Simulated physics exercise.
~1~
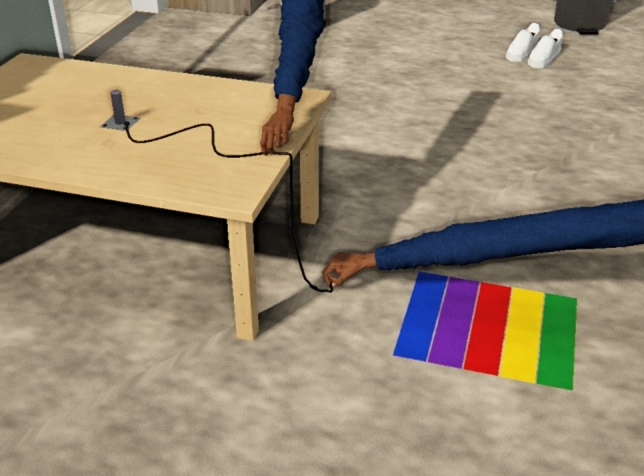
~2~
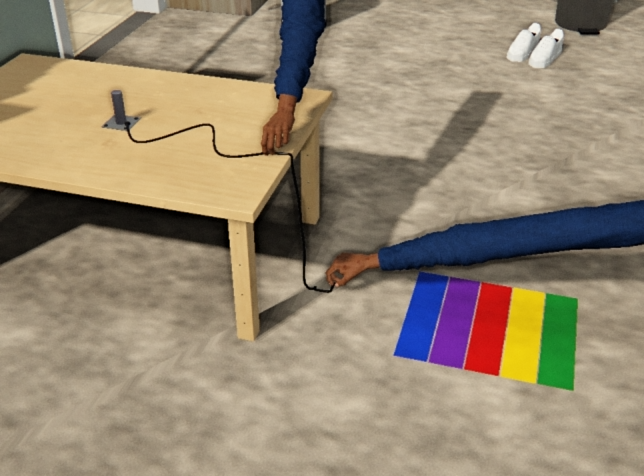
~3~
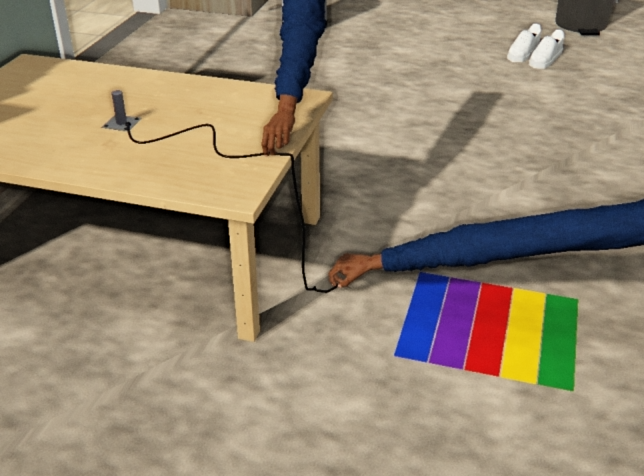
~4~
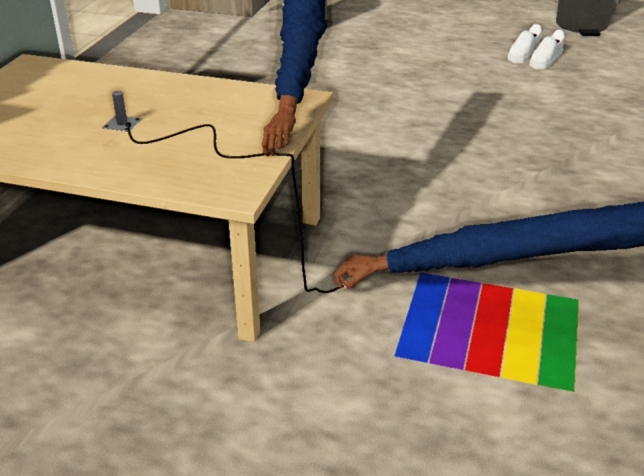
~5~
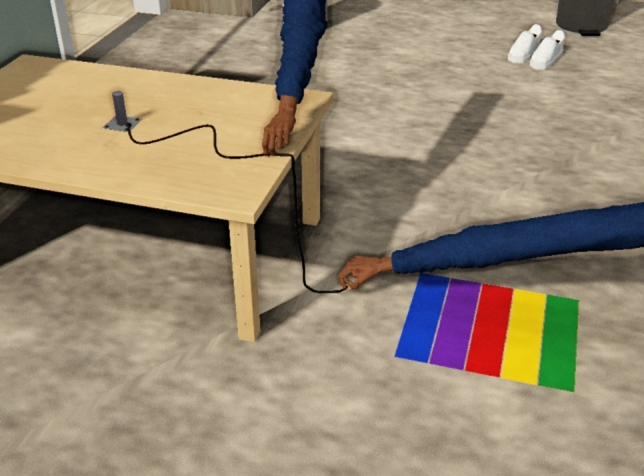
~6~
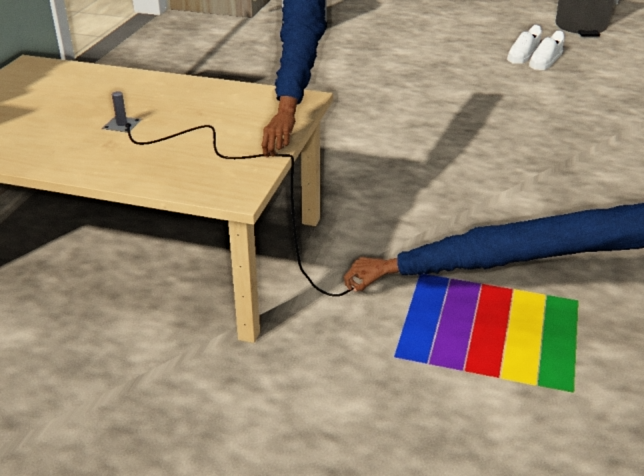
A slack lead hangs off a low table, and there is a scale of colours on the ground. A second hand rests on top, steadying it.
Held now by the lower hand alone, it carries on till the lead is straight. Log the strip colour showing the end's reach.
Reach: Yellow strip.
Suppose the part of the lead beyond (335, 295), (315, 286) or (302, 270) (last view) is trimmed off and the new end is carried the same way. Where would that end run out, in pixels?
Cut 1: About (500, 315). Cut 2: About (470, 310). Cut 3: About (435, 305).
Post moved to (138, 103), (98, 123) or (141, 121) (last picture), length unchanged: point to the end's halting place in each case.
About (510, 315), (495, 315) and (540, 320).
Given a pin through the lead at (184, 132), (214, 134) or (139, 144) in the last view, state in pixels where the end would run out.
Pixel spots, one per try: About (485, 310), (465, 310), (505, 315).
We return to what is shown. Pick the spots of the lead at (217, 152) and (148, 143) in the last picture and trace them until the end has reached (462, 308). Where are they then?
The two spots land somewhere near (291, 155) and (179, 131).
Early on, end near (463, 308); over purple.
Midway, end near (502, 315); over red.
At the end of the slack, end near (526, 319); over yellow. It halts on the yellow strip.
